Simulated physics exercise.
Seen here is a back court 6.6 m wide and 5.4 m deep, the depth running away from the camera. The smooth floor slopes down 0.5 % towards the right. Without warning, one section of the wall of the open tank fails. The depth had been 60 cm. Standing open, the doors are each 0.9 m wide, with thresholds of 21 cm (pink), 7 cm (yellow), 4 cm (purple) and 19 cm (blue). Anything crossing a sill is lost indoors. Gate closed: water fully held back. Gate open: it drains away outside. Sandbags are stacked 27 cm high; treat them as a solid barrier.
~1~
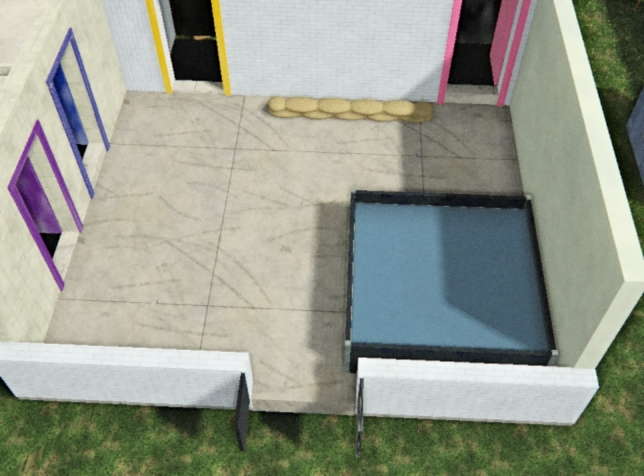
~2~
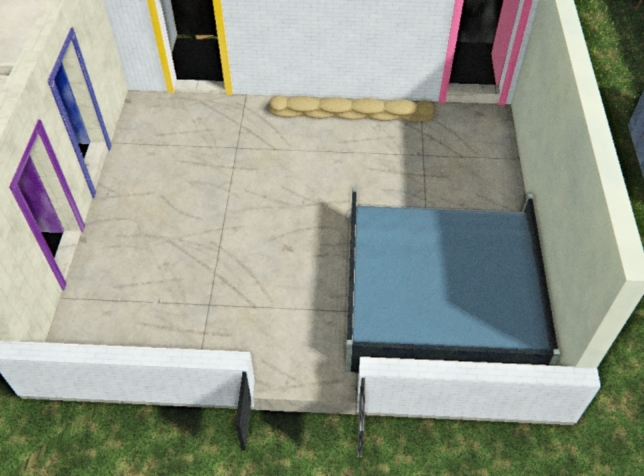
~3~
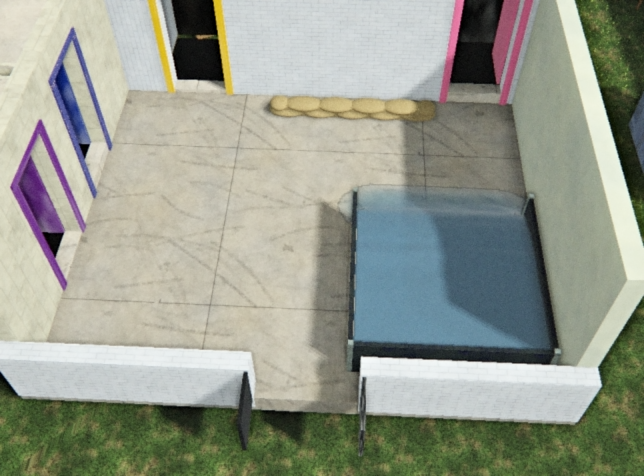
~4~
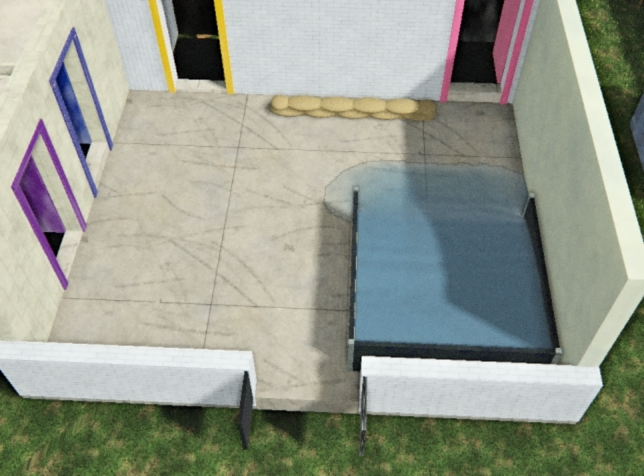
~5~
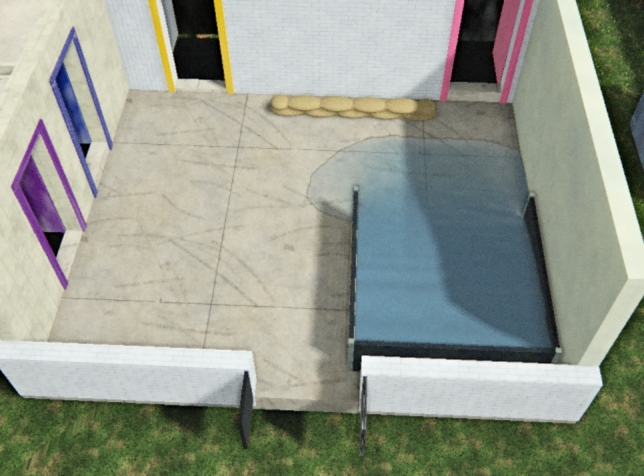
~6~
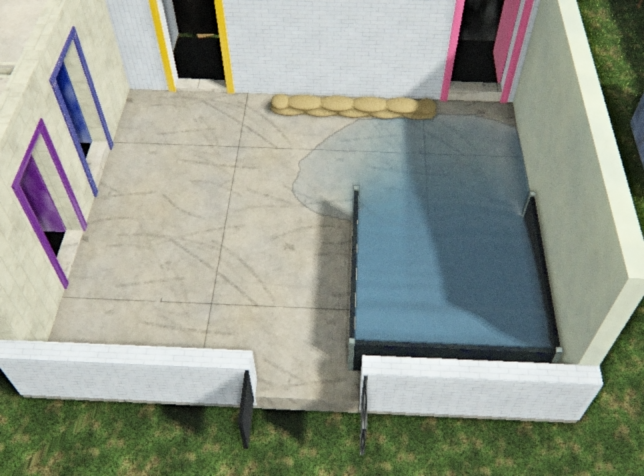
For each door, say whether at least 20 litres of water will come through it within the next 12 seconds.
My prediction: Pink door: Tops the amount. Yellow door: Tops the amount. Purple door: Tops the amount. Blue door: Falls short.
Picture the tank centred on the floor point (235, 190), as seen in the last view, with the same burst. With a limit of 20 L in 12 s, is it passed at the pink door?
Well, pink ends up inside the mark.
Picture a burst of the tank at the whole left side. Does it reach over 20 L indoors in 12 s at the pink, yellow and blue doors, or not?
Log - pink: Threshold not reached, yellow: Threshold topped, blue: Threshold not reached.
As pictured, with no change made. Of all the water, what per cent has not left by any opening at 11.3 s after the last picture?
I'd say close to 82 percent is still there.
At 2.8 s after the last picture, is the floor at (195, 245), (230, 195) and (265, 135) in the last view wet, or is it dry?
First spot not yet wet, second submerged, third submerged.
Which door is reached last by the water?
Purple.
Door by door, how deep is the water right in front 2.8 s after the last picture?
Door by door, in cm: Pink reads 33, yellow reads 5, purple reads 0, blue reads 15.
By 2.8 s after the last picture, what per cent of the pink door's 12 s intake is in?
I'd put it at about 90 per cent by that point.
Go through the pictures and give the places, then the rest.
The open tank at (444, 269) is whole and still, 60 cm deep, in the first picture.
Water pours out on the open tank's far side and has run 1.3 m, to a hidden place; typically 7 cm deep outside, 60 cm at the open tank's back, in the second picture.
Water pours out on the open tank's far side and has run 1.4 m, to a hidden place; typically 11 cm deep outside, 60 cm at the open tank's back, in the third picture.
The front is at (333, 187), 1.7 m from the gap on the open tank's far side; 3.1 m2 of floor is under water; 60 cm left at the back of the open tank, in the fourth picture.
Water pours out on the open tank's far side and has run 2.0 m, to (518, 155); typically 8 cm deep outside, 60 cm at the open tank's back, in the fifth picture.
The front is at (515, 131), 2.5 m from the gap on the open tank's far side; 6.5 m2 of floor is under water; 56 cm left at the back of the open tank, in the sixth picture.
Then, 0.7 s after the last picture water covers 30 % of the floor and is deepest (43 cm) near (497, 108); pink door 42 cm at the sill, 19 L in, yellow door not reached, purple door not reached, blue door not reached.
Then, 1.5 s after the last picture water covers 35 % of the floor and is deepest (47 cm) near (508, 108); pink door 47 cm at the sill, 135 L in, yellow door not reached, purple door not reached, blue door not reached.
Then, 2.8 s after the last picture water covers 55 % of the floor and is deepest (33 cm) near (508, 108); pink door 33 cm at the sill, 296 L in, yellow door 5 cm at the sill, 0 L in, purple door not reached, blue door 15 cm at the sill, 0 L in.
Then, 6.3 s after the last picture water covers 85 % of the floor and is deepest (23 cm) near (48, 343); pink door 10 cm at the sill, 326 L in, yellow door 11 cm at the sill, 16 L in, purple door 9 cm at the sill, 22 L in, blue door 13 cm at the sill, 0 L in.
Then, 11.3 s after the last picture water covers 95 % of the floor and is deepest (14 cm) near (401, 105); pink door 12 cm at the sill, 326 L in, yellow door 6 cm at the sill, 41 L in, purple door 8 cm at the sill, 77 L in, blue door 5 cm at the sill, 0 L in.
